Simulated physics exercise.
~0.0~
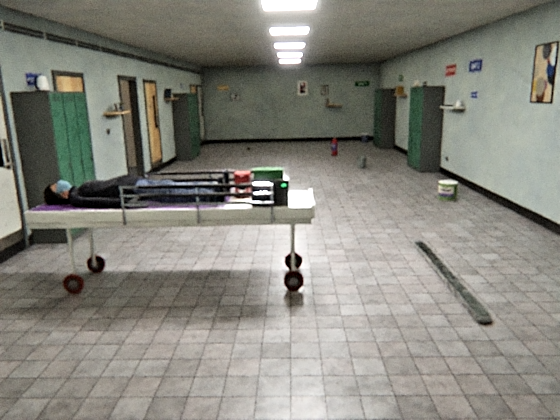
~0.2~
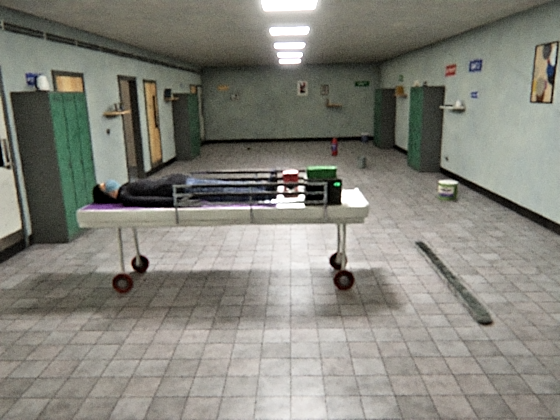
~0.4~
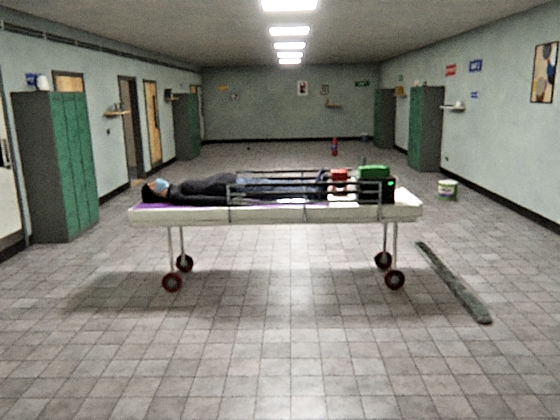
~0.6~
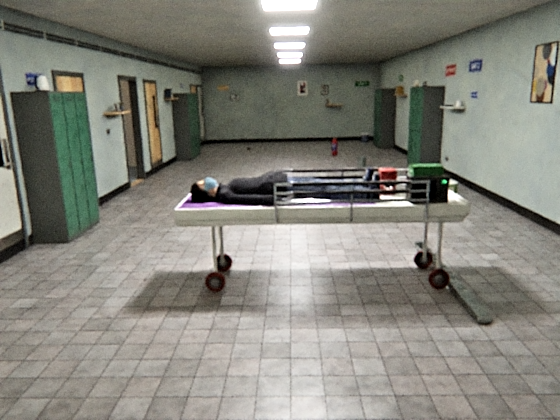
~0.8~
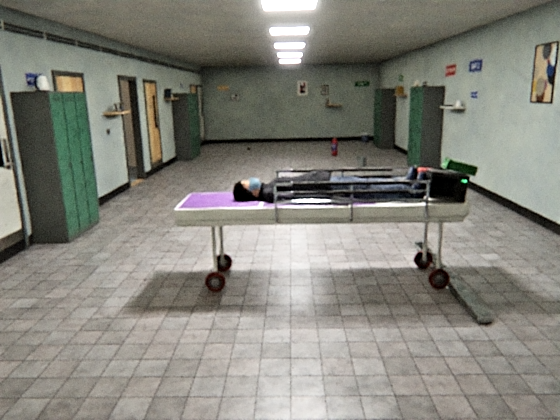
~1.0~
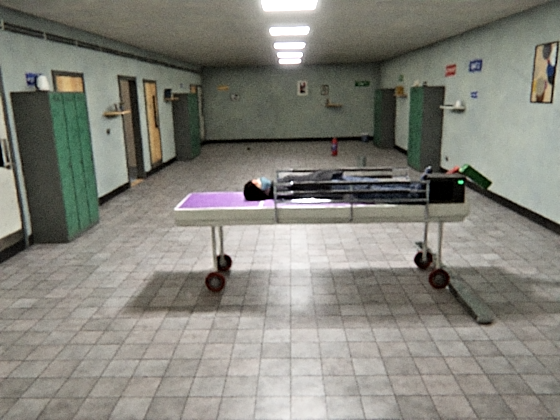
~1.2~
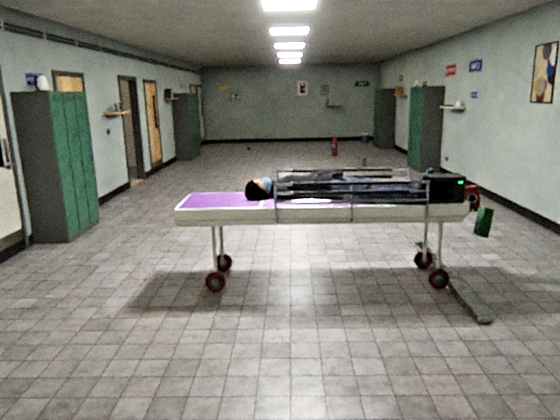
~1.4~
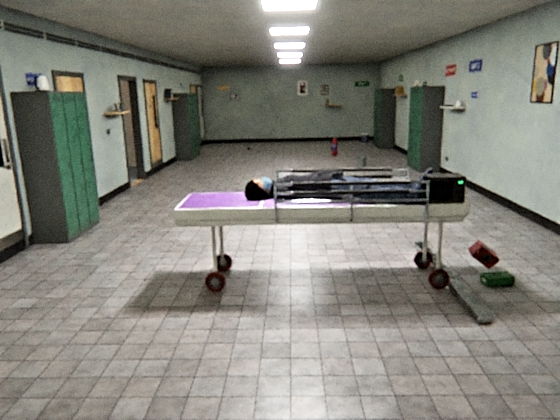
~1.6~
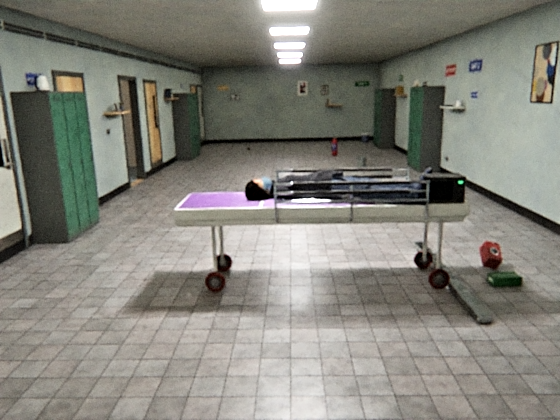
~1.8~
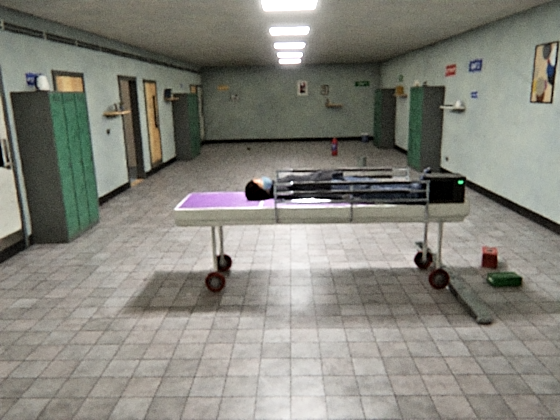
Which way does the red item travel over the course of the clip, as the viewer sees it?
The red item moves to the right, first riding along on the trolley and then sliding off its right end to the floor.
